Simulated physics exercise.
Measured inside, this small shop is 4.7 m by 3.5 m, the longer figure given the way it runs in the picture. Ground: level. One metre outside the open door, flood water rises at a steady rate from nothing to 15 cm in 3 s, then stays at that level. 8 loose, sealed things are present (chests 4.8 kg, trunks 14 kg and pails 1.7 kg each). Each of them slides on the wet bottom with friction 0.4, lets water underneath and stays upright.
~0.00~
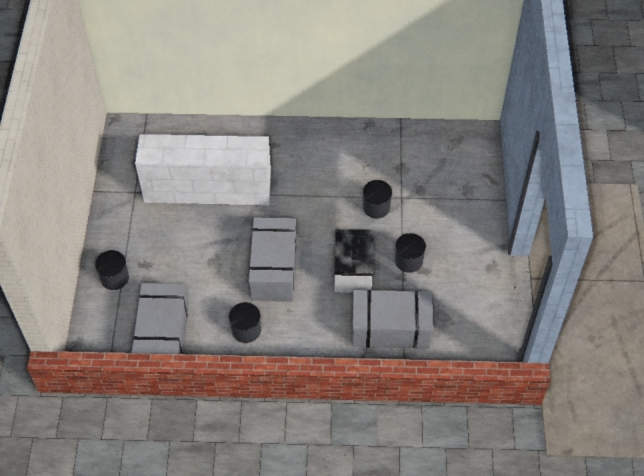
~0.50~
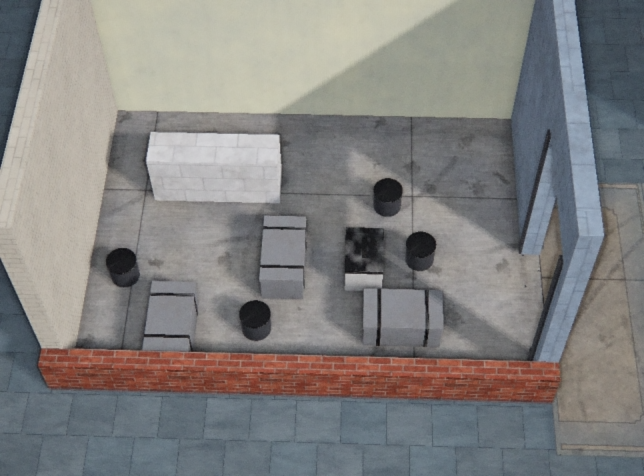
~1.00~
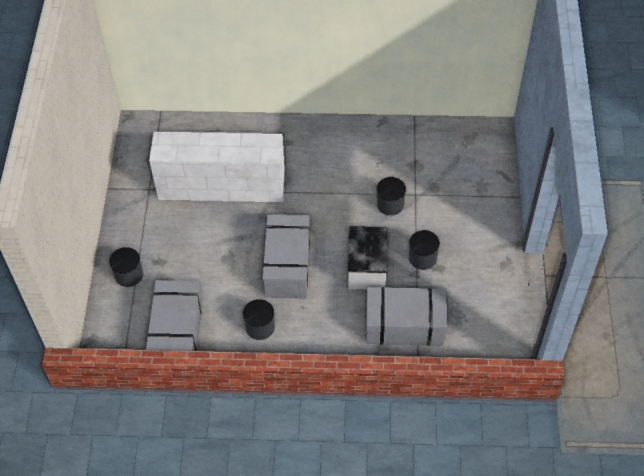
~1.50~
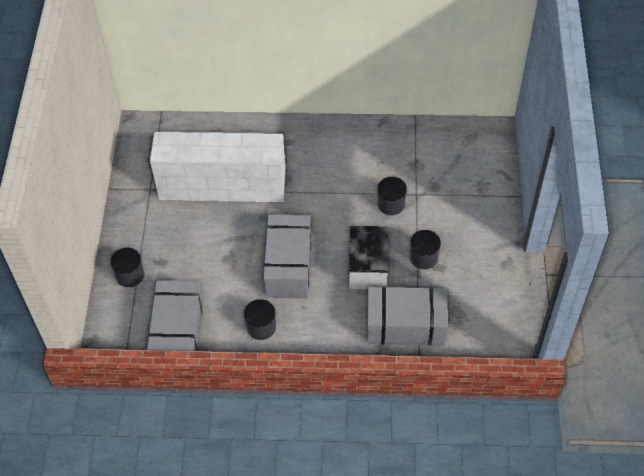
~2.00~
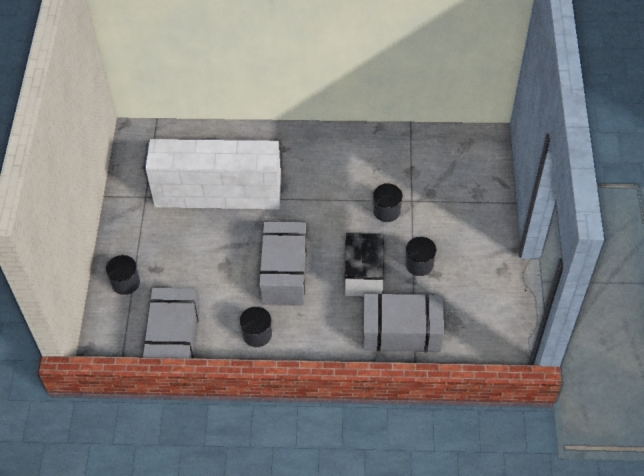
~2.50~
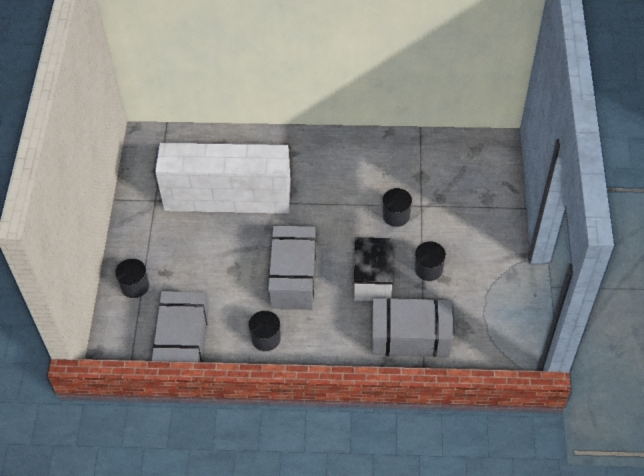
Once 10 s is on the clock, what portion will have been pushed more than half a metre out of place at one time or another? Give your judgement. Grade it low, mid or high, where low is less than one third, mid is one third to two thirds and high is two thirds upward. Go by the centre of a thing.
Grade: High.
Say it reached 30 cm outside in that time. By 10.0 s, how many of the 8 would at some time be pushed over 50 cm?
In that case 8 of them.
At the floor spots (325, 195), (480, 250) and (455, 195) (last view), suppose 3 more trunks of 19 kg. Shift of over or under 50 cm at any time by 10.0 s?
In that order: Short of it, more, short of it.
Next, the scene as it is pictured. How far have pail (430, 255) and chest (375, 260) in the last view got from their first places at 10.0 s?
Respectively 300 and 200 centimetres.
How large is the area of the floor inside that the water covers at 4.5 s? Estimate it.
Roughly 5.0 m2.
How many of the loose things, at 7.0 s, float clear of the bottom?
I get 4.
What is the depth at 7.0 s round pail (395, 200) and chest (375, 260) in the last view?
Depths: Near 3 cm, then near 5 cm.
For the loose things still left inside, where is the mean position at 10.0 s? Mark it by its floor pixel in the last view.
(189, 245).
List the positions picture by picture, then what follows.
A chest at (354, 251) rests on the ground; a trunk at (393, 310) rests on the ground; water covers 0.0 m2; 0 of 8 have shifted, in the first picture.
A chest at (364, 249), on the bottom; a trunk at (403, 308) rests on the ground; 0.0 m2 under water; 0 of 8 have shifted, in the second picture.
A chest at (368, 248), on the bottom; a trunk at (407, 307), on the bottom; water covers 0.0 m2; 0 of 8 have shifted, in the third picture.
A chest at (369, 248) rests on the ground; a trunk at (408, 307) rests on the ground; 0.0 m2 under water; 0 of 8 have shifted, in the fourth picture.
A chest at (365, 255), on the bottom; a trunk at (404, 314) rests on the ground; 0.0 m2 under water; 0 of 8 have shifted, in the fifth picture.
A chest at (374, 259), on the bottom; a trunk at (413, 318), on the bottom; 0.5 m2 under water; 0 of 8 have shifted, in the sixth picture.
After 3.5 s 0 of 8 are over 50 cm from their spots; 0 afloat.
After 4.5 s 2 of 8 are over 50 cm from their spots; 1 afloat.
After 7.0 s 7 of 8 are over 50 cm from their spots; 4 afloat.
After 10.0 s 8 of 8 are over 50 cm from their spots, and 8 have been at some point; 8 afloat.
